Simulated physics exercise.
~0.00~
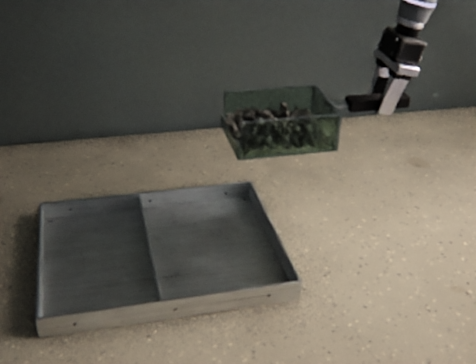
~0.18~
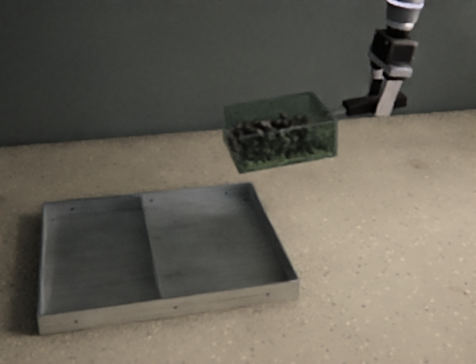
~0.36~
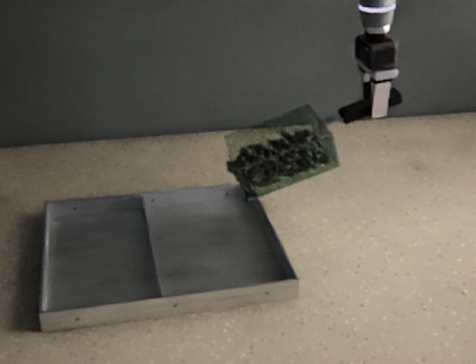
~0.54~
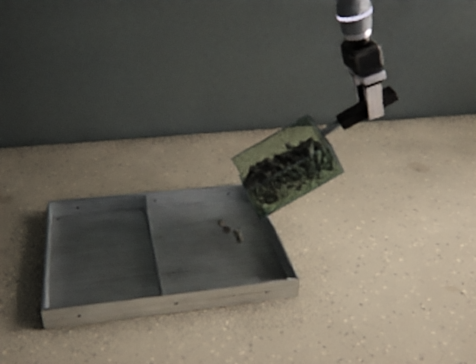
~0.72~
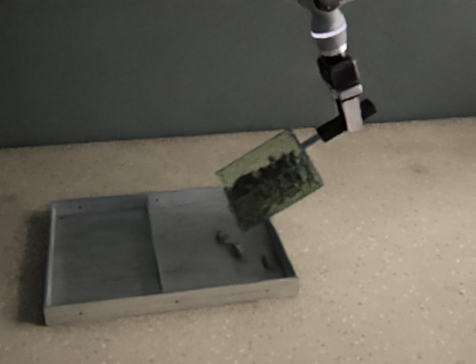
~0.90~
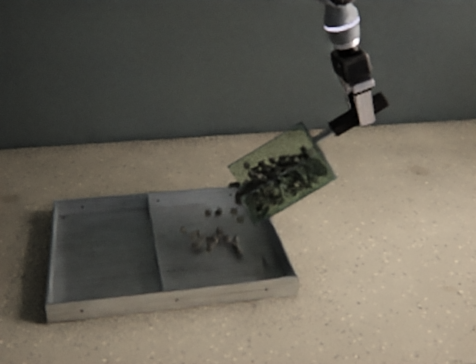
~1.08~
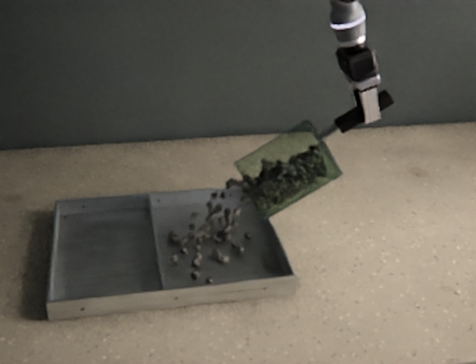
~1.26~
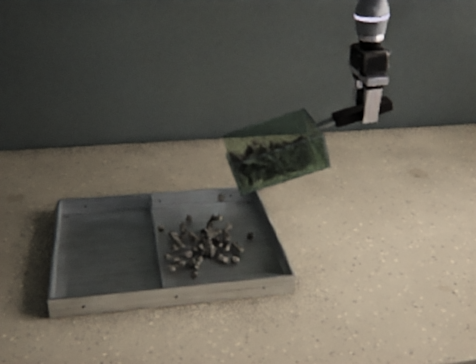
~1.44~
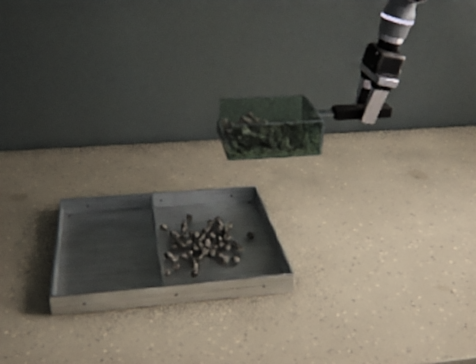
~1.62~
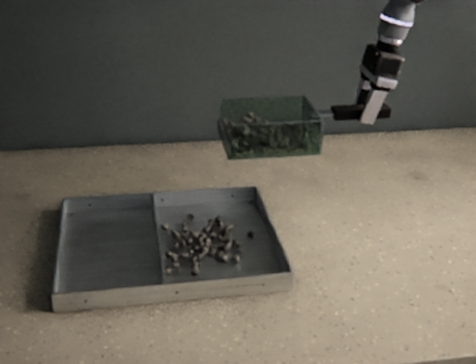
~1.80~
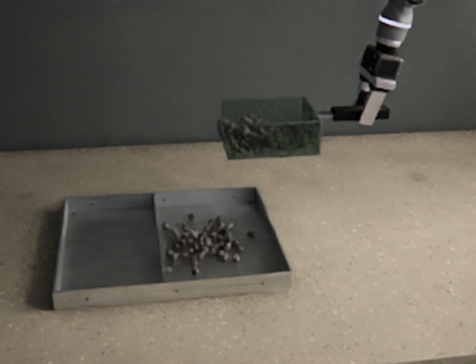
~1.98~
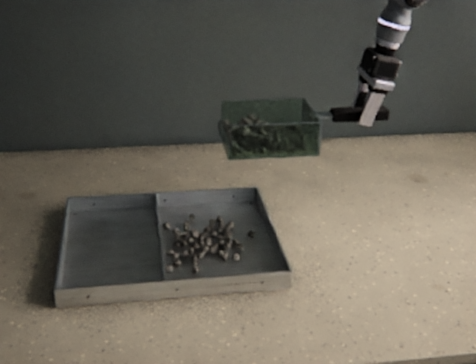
In this clip, a robot arm holding a clear greenish box of small dark pebbles lowers and tips it over a divided grey tray, spilling some into the right-hand section, then levels and raises the box, which stays still with many pebbles left inside.
